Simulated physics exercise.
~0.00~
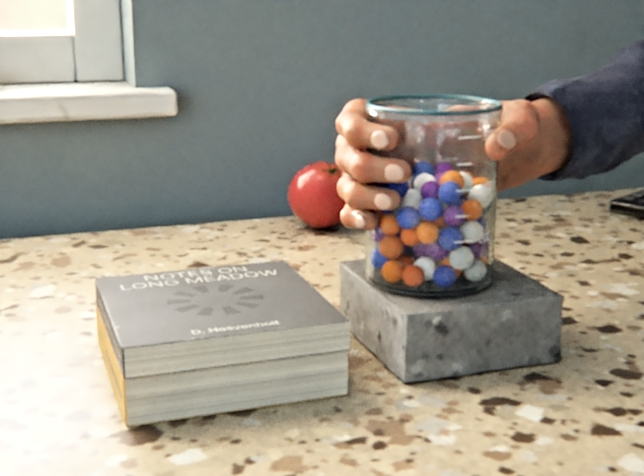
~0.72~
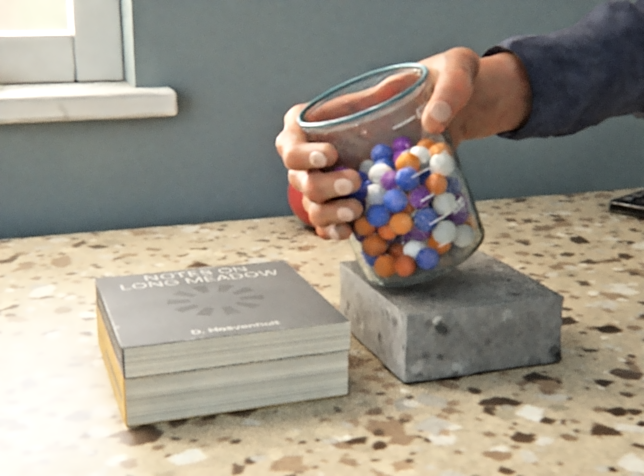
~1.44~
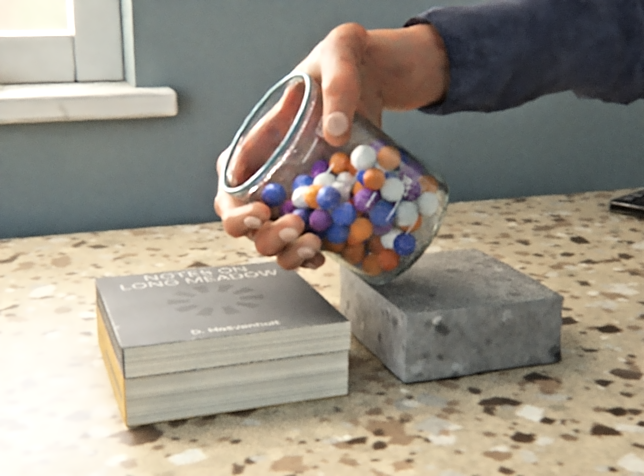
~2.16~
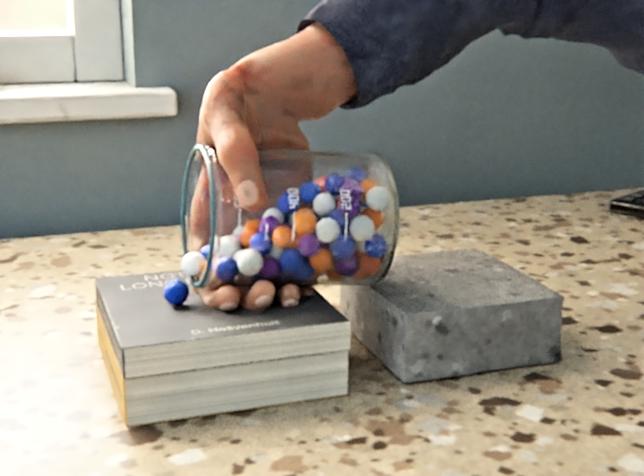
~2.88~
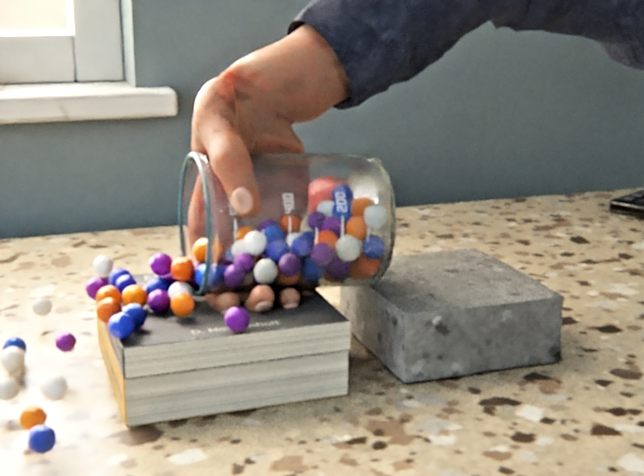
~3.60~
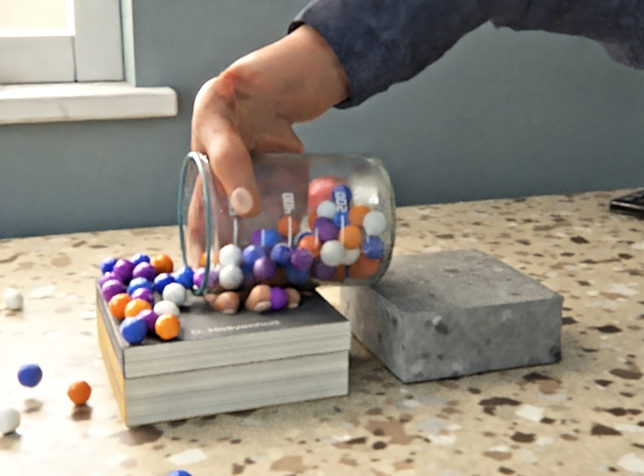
A hand tips a clear beaker onto stacked books, and some colorful marbles spill out leftward.
